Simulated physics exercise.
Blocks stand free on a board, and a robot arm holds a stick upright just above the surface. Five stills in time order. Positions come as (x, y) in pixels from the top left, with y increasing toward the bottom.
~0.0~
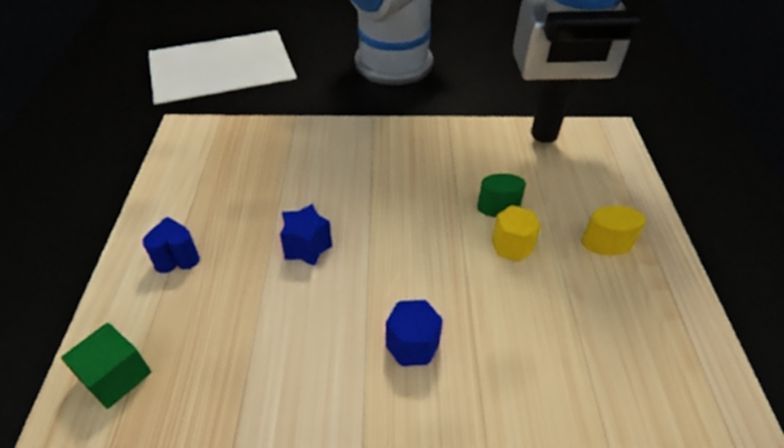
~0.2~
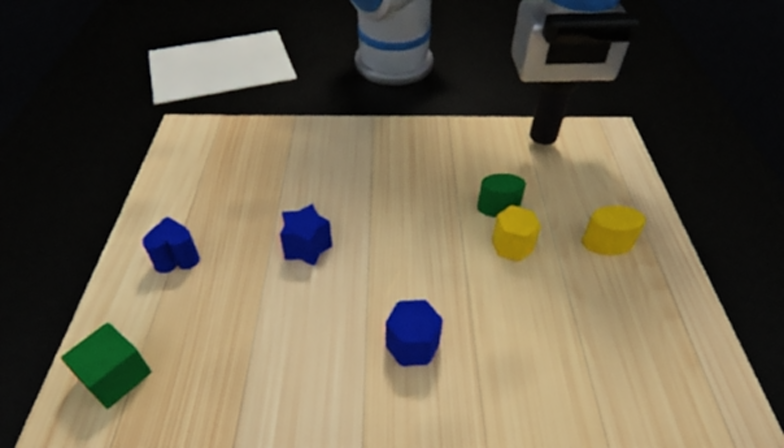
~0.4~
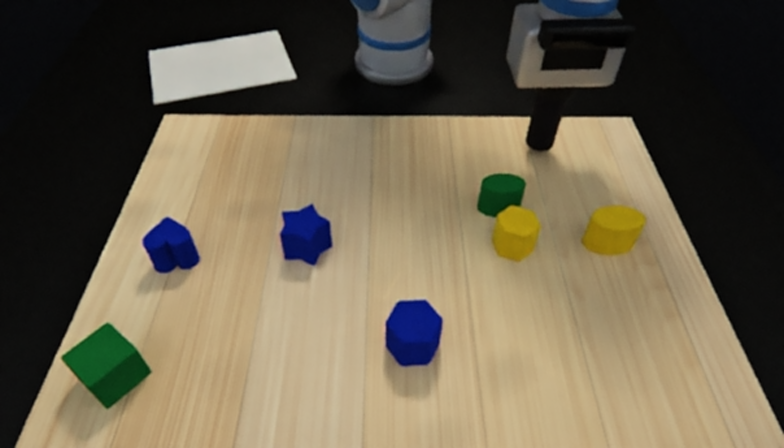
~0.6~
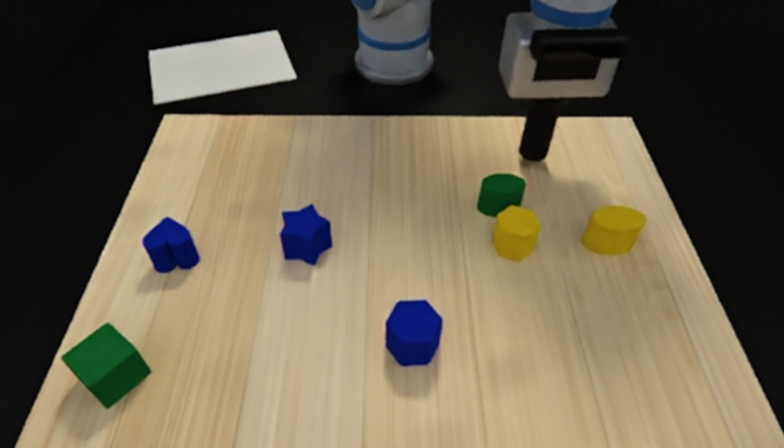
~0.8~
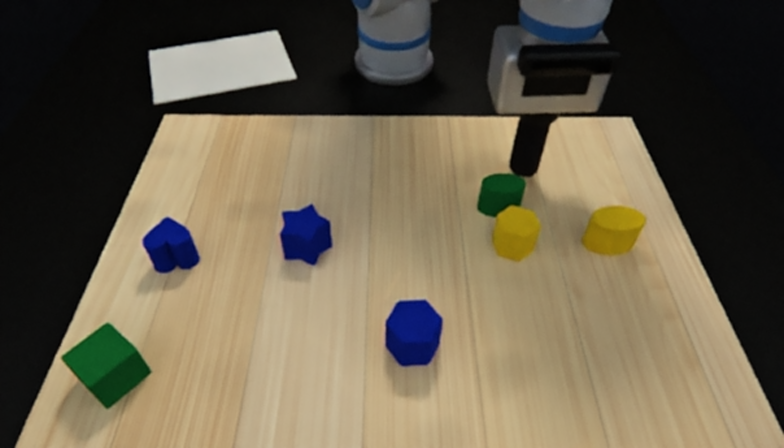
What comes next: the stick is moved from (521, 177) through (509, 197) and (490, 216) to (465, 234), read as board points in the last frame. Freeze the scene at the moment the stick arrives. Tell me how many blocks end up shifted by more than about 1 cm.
1 block.
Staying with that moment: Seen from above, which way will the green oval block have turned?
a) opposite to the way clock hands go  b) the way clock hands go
b.
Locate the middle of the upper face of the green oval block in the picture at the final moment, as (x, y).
Top centre: (443, 222).
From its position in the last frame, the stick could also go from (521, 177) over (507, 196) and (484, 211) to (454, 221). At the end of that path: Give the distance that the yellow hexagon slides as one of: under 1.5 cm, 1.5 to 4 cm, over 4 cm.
Answer: Less than 1.5 cm.
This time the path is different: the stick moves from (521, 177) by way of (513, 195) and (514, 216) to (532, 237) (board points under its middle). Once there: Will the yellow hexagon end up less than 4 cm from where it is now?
Yes
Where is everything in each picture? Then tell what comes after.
The first picture shows stick's lower end (544, 135); green oval block (504, 182); yellow hexagon (519, 220).
The second picture shows stick (543, 137); blocks still.
The third picture shows stick (539, 142); blocks still.
The fourth picture shows stick (533, 153); blocks still.
The fifth picture shows stick (523, 167); green oval block (504, 182); yellow hexagon (519, 220).
The first path, step by step. One third of the way, stick (510, 188); green oval block (497, 189).
Two thirds of the way, stick (491, 208); green oval block (472, 207), turned 25° clockwise.
At the end, stick (466, 224); green oval block (443, 222), turned 40° clockwise; yellow hexagon still.
